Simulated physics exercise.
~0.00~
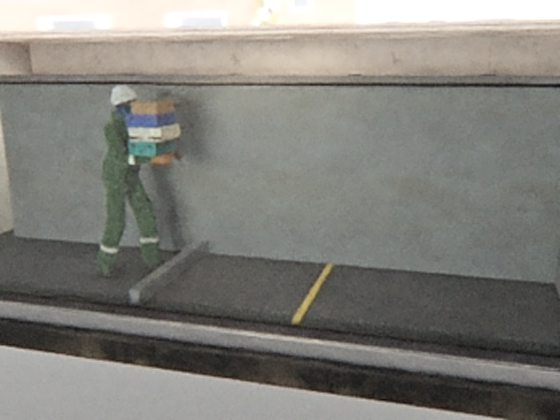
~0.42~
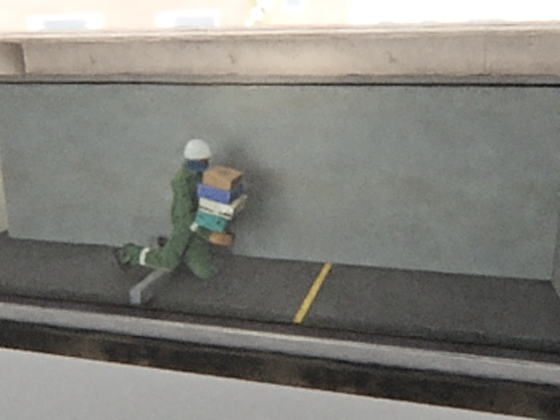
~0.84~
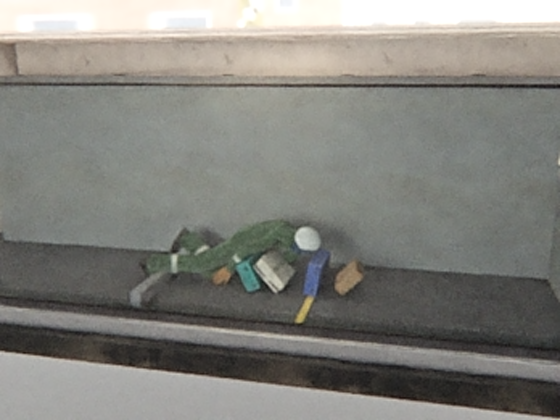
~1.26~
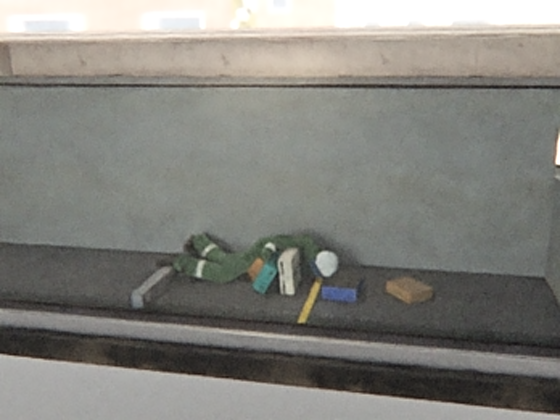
At first, a figure in green overalls and a white helmet stands at the left of a dark floor, holding a stack of colourful boxes in front of the chest, with a low rail nearby and a yellow line farther right. The figure then pitches forward to the right, knees bending over the rail, the stack dropping with the body. Next it sprawls face down as the boxes tumble apart ahead of it. Finally it lies limp, with the teal and white boxes short of the yellow line and the blue and brown ones past it.
